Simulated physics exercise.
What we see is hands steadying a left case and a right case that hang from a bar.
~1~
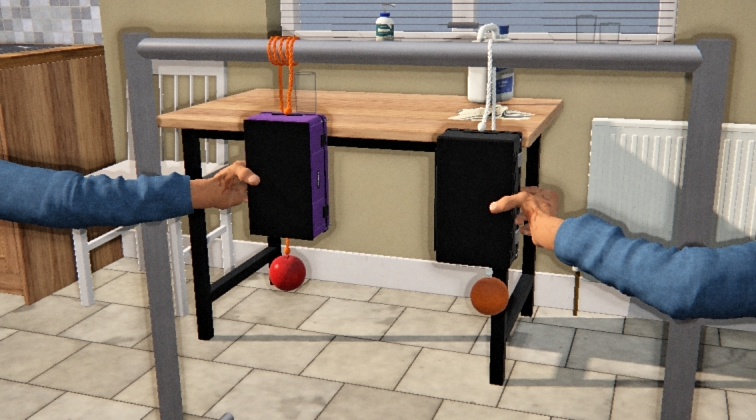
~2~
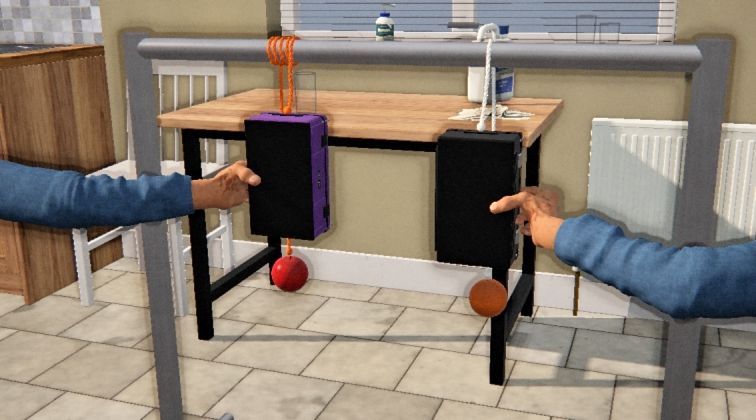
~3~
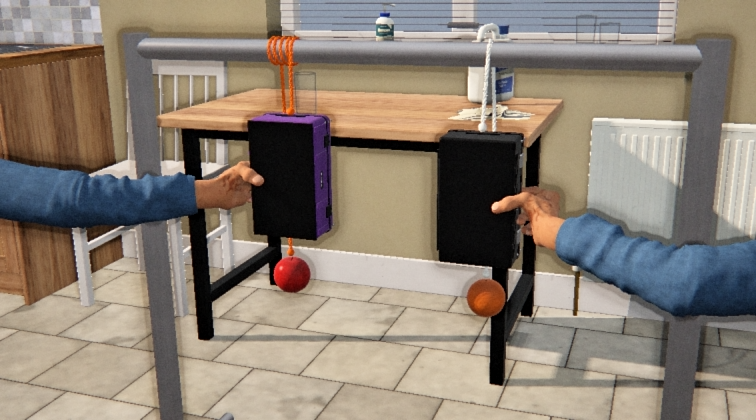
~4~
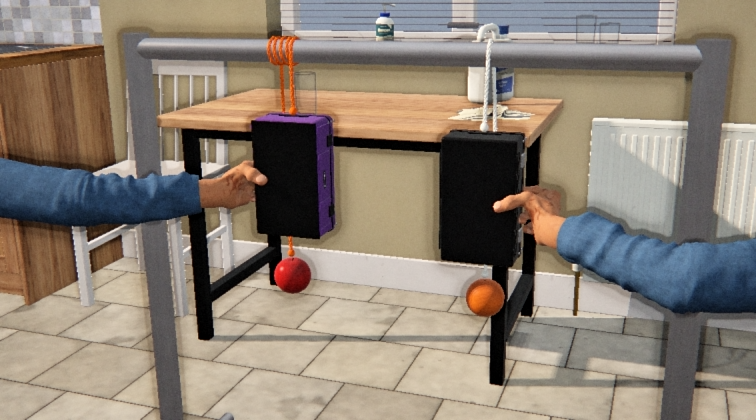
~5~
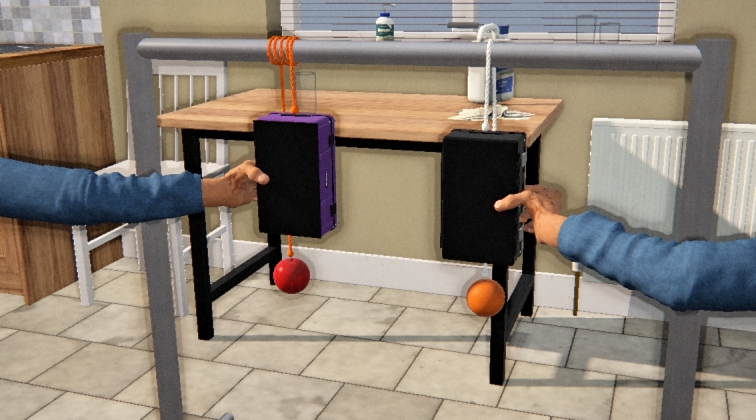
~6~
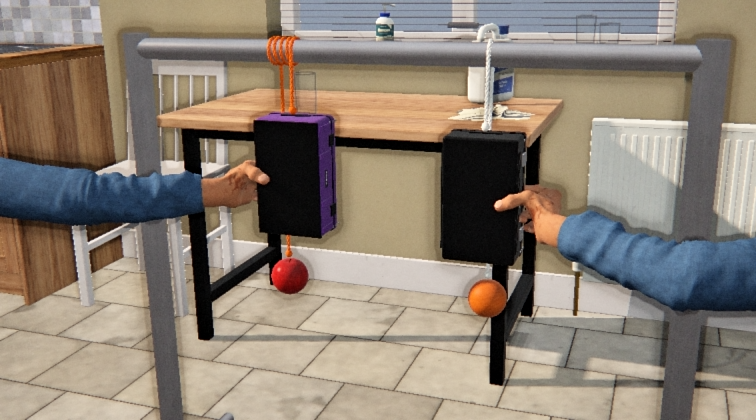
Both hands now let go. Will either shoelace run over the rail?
The left case is held; the right case pulls its rope through.
Then, 0.46 s later than the last view, left case in the air near (296, 174); right case dropping.
Then, 0.86 s later than the last view, left case in the air near (295, 175); right case on the floor.
Finally, left case in the air near (295, 174); right case on the floor. The left case keeps its height and the right case runs down to the floor.
